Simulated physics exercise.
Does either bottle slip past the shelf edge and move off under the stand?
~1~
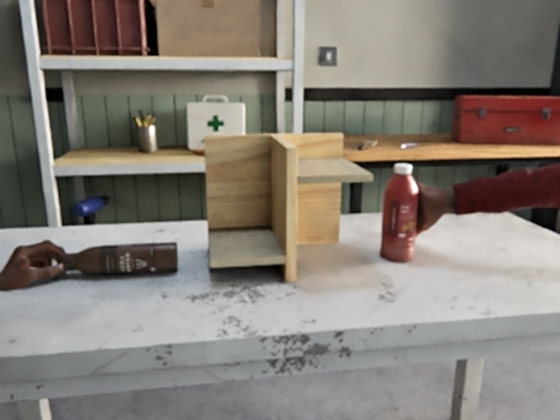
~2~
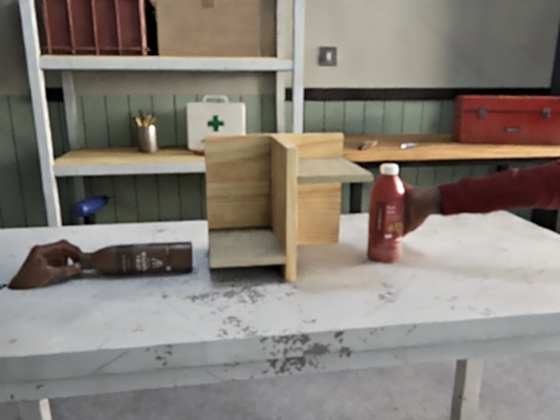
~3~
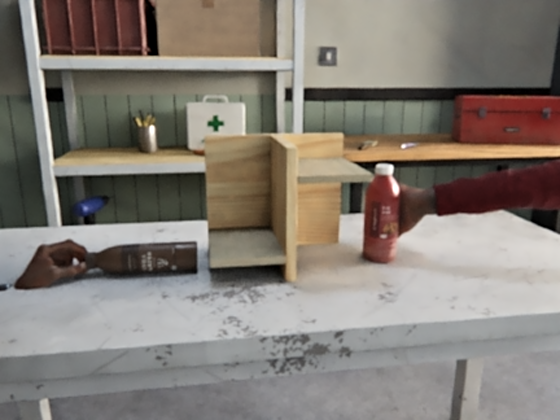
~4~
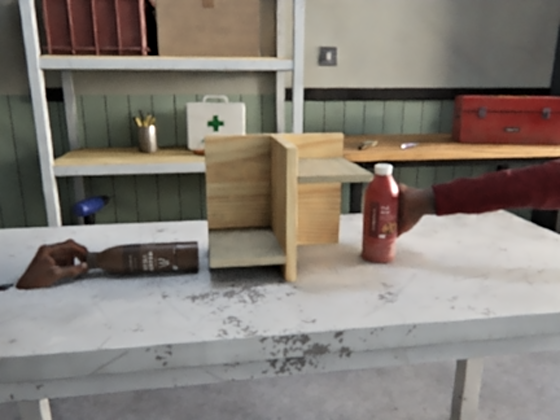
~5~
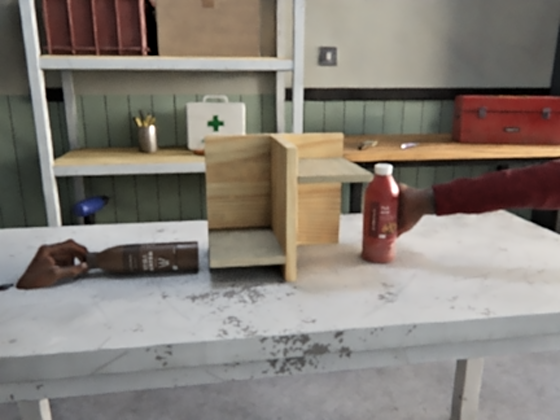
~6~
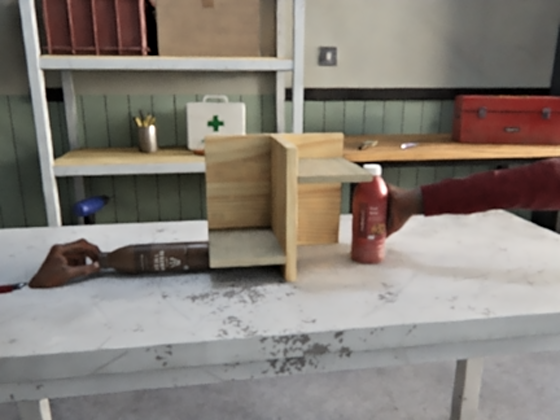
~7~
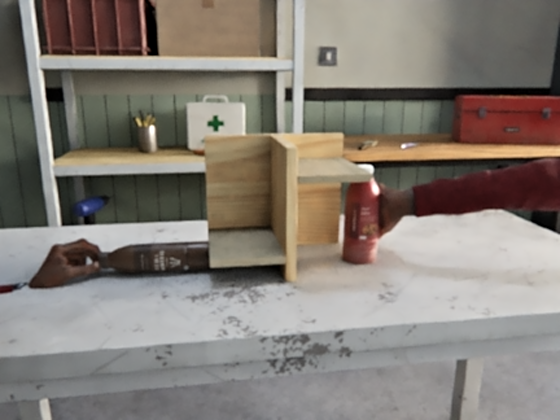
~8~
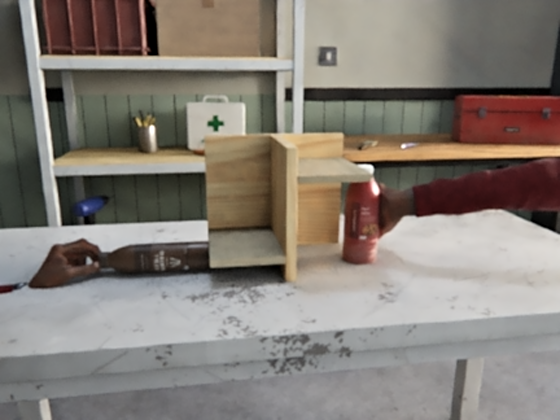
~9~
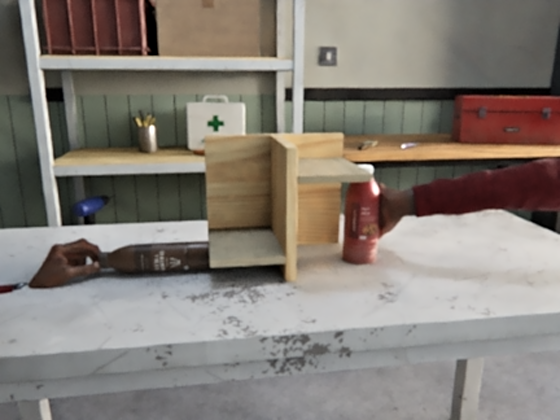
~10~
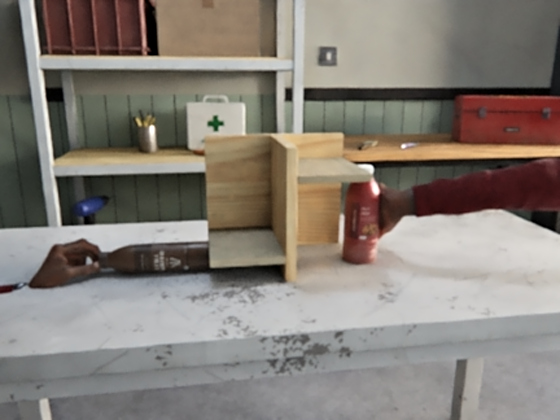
No, neither bottle slides under. The brown bottle catches on the edge of the left shelf and the red bottle catches on the edge of the right one.
